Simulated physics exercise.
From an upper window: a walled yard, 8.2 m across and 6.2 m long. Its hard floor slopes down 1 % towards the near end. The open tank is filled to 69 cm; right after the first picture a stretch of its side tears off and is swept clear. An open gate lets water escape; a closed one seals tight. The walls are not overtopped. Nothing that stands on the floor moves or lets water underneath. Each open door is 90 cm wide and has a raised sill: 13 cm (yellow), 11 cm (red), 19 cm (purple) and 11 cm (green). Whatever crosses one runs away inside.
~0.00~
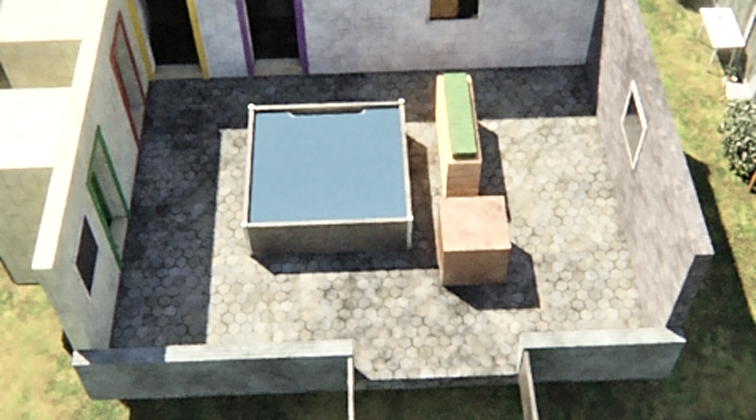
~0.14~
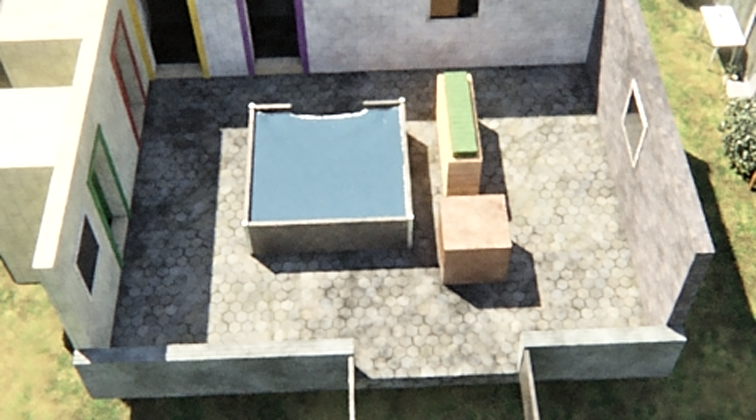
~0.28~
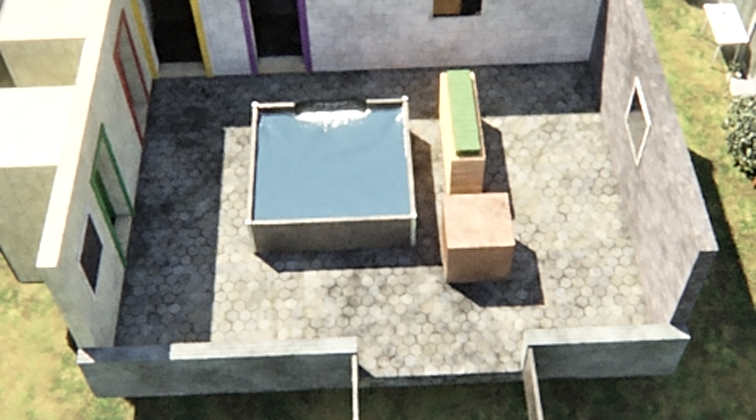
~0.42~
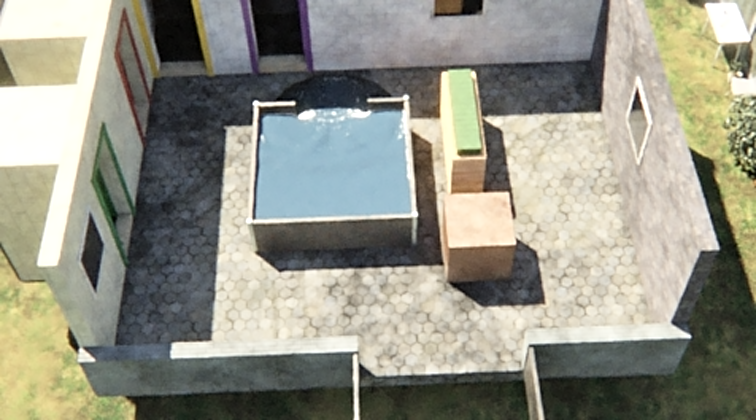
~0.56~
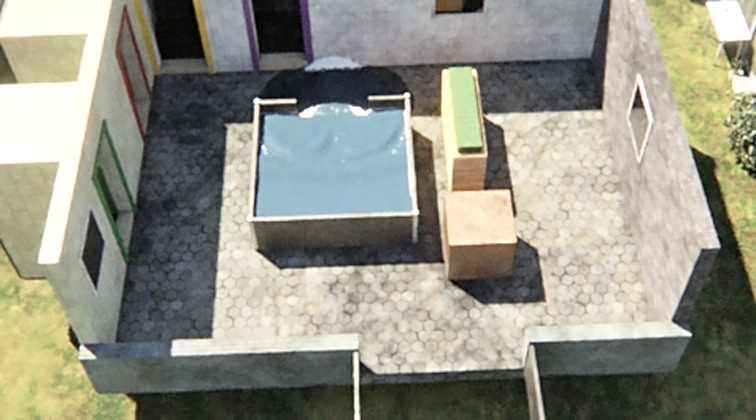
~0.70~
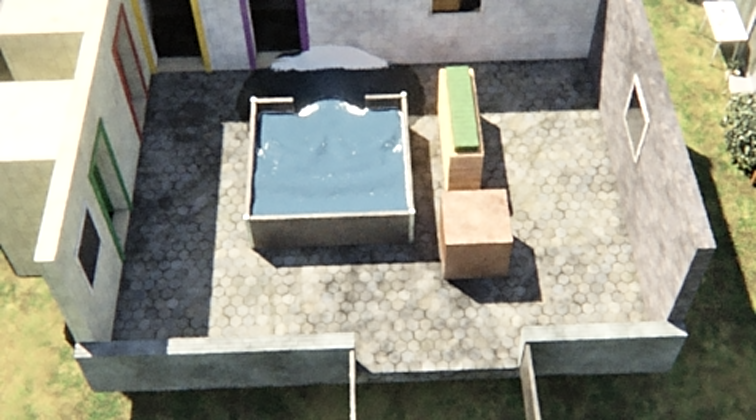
Open tank of water in a walled yard breaking along its far side, water pouring out and spreading across the paving behind.
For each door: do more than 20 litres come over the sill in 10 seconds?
Door by door: At the yellow door it passes the limit; at the red door it goes over the limit; at the purple door it goes over the limit; at the green door it keeps below the limit.
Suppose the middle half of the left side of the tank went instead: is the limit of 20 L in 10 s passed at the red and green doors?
Against that limit: Red above, green above.
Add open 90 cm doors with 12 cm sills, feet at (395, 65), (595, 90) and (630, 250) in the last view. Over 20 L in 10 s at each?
In that order: Past it, past it, under.
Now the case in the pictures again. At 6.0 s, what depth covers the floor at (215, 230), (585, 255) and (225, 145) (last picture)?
In that order: 3, 4 and 1 cm.
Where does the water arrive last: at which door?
It is the green one.
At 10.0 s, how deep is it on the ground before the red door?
About 10.0 cm.
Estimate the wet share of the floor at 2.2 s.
Near 25 per cent is wet.
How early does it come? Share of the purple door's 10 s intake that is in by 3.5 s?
About 90 per cent.
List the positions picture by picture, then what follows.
The first frame shows the open tank at (327, 164) is whole and still, 69 cm deep.
In the second frame, water pours out on the open tank's far side and has run 0.7 m, to a hidden place; typically 6 cm deep outside, 69 cm at the open tank's back.
In the third frame, water pours out on the open tank's far side and has run 0.9 m, to a hidden place; typically 11 cm deep outside, 69 cm at the open tank's back.
In the fourth frame, the front is at (318, 78), 1.4 m from the gap on the open tank's far side; 2.3 m2 of floor is under water; 69 cm left at the back of the open tank.
In the fifth frame, water pours out on the open tank's far side and has run 1.8 m, to (290, 70); typically 6 cm deep outside, 69 cm at the open tank's back.
In the sixth frame, the front is at (258, 69), 2.1 m from the gap on the open tank's far side; 4.1 m2 of floor is under water; 68 cm left at the back of the open tank.
After 1.4 s water covers 15 % of the floor and is deepest (46 cm) near (326, 74); yellow door 4 cm at the sill, 0 L in, red door not reached, purple door 34 cm at the sill, 22 L in, green door not reached.
After 2.2 s water covers 25 % of the floor and is deepest (44 cm) near (326, 74); yellow door 8 cm at the sill, 0 L in, red door 19 cm at the sill, 2 L in, purple door 33 cm at the sill, 77 L in, green door not reached.
After 3.5 s water covers 45 % of the floor and is deepest (28 cm) near (582, 86); yellow door 15 cm at the sill, 17 L in, red door 22 cm at the sill, 51 L in, purple door 23 cm at the sill, 129 L in, green door 4 cm at the sill, 0 L in.
After 6.0 s water covers 80 % of the floor and is deepest (20 cm) near (326, 81); yellow door 14 cm at the sill, 45 L in, red door 17 cm at the sill, 117 L in, purple door 16 cm at the sill, 144 L in, green door 5 cm at the sill, 0 L in.
After 10.0 s water covers 95 % of the floor and is deepest (13 cm) near (404, 247); yellow door 10 cm at the sill, 52 L in, red door 10 cm at the sill, 138 L in, purple door 9 cm at the sill, 145 L in, green door 4 cm at the sill, 0 L in.
